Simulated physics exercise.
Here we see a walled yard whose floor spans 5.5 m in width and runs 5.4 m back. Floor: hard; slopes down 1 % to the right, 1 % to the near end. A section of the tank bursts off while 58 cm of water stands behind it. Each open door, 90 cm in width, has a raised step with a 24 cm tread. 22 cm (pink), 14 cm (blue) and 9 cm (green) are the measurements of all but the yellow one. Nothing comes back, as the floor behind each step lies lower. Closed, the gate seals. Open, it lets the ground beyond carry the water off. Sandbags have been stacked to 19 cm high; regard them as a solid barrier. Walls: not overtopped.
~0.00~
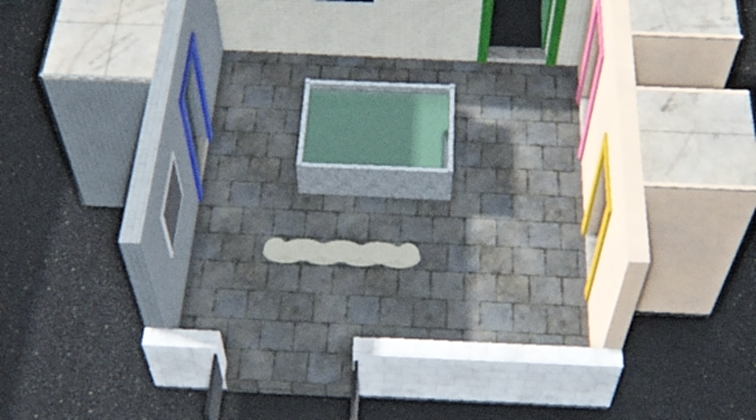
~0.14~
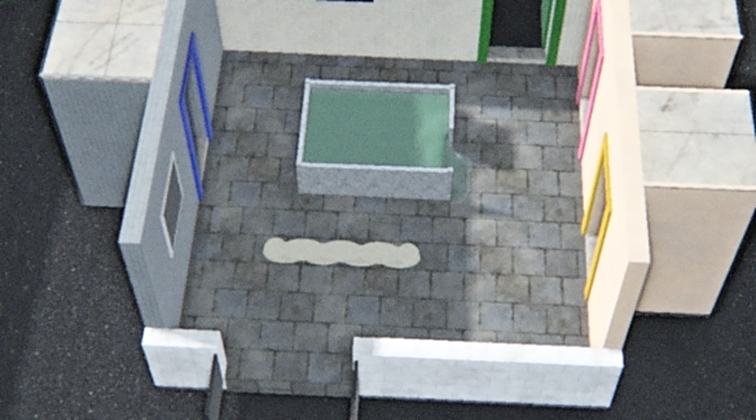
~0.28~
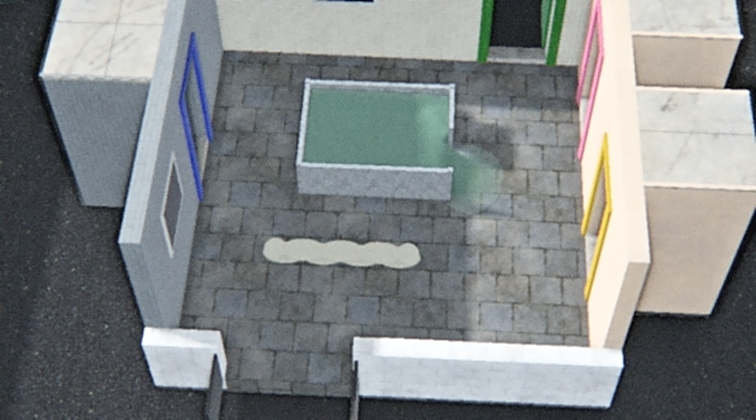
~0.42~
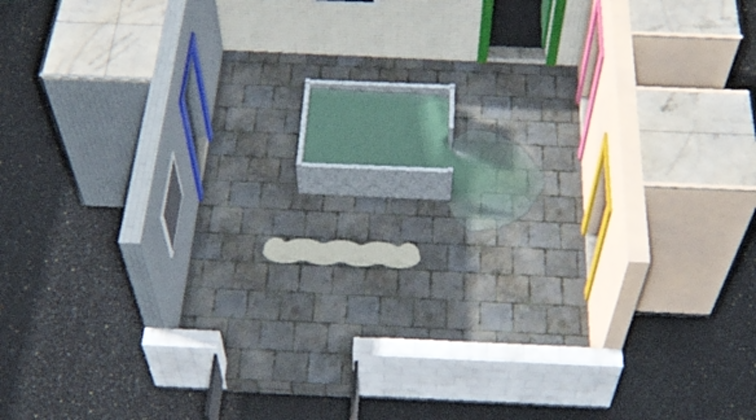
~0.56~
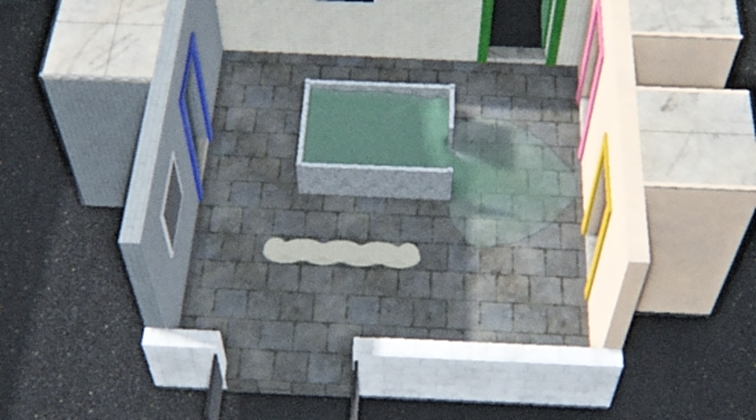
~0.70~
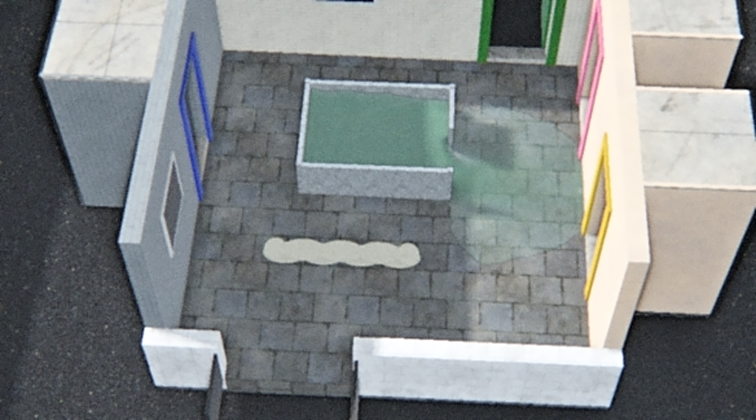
In the video, greenish water pours through a gap in the right side of a raised rectangular tank in a walled, paved yard, spreading in a thin, widening sheet across the paving toward the right wall.
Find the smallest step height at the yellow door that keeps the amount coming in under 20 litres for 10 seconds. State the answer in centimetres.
The smallest height is roughly 15 cm.
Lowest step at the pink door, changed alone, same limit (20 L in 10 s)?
Pink: 14.0 cm.
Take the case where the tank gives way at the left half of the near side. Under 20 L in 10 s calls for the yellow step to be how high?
Close to 7.5 cm at the least.
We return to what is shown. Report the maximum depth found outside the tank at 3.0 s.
27 cm.
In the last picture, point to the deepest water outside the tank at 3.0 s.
(585, 368).
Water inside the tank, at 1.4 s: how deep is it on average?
Some 41 cm.
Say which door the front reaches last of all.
The answer is the blue door.
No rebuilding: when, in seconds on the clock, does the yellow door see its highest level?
It peaks at about 1.8 s.
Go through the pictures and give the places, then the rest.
The tank at (377, 128) is whole and still, 58 cm deep; the yellow door at (597, 223) is dry, in the first picture.
The gap is at (447, 166), the front 0.3 m out at (465, 183); the back of the tank holds 58 cm, in the second picture.
The gap is at (447, 168), the front 0.8 m out at (498, 178); the back of the tank holds 58 cm, in the third picture.
The gap is at (447, 168), the front 1.3 m out at (536, 190); the back of the tank holds 58 cm, in the fourth picture.
The gap is at (447, 168), the front 1.8 m out at (570, 195); the back of the tank holds 58 cm, in the fifth picture.
Water pours out at (447, 168) and has run 2.0 m, to (583, 223); about 4 cm deep outside, 52 cm at the back; the yellow door at (597, 223), 2.4 m from the gap, is still 0.6 m from the nearest water, in the sixth picture.
After 1.4 s water covers 20 % of the floor, deepest (33 cm) near (453, 183); 18 cm at the yellow door, 4 litres in over its 9 cm step.
After 3.0 s water covers 35 % of the floor, deepest (27 cm) near (585, 368); 15 cm at the yellow door, 54 litres in over its 9 cm step.
After 10.0 s water covers 95 % of the floor, deepest (12 cm) near (572, 379); 7 cm at the yellow door, 80 litres in over its 9 cm step.
At the yellow door as built, the water arrived by 1.0 s and peaked near 19 cm at 1.8 s.
Run again over the same 10 s with other heights there, 33 litres in over 13 cm, 9 litres over 17.5 cm. The limit of 20 litres is kept from about 15 cm up.
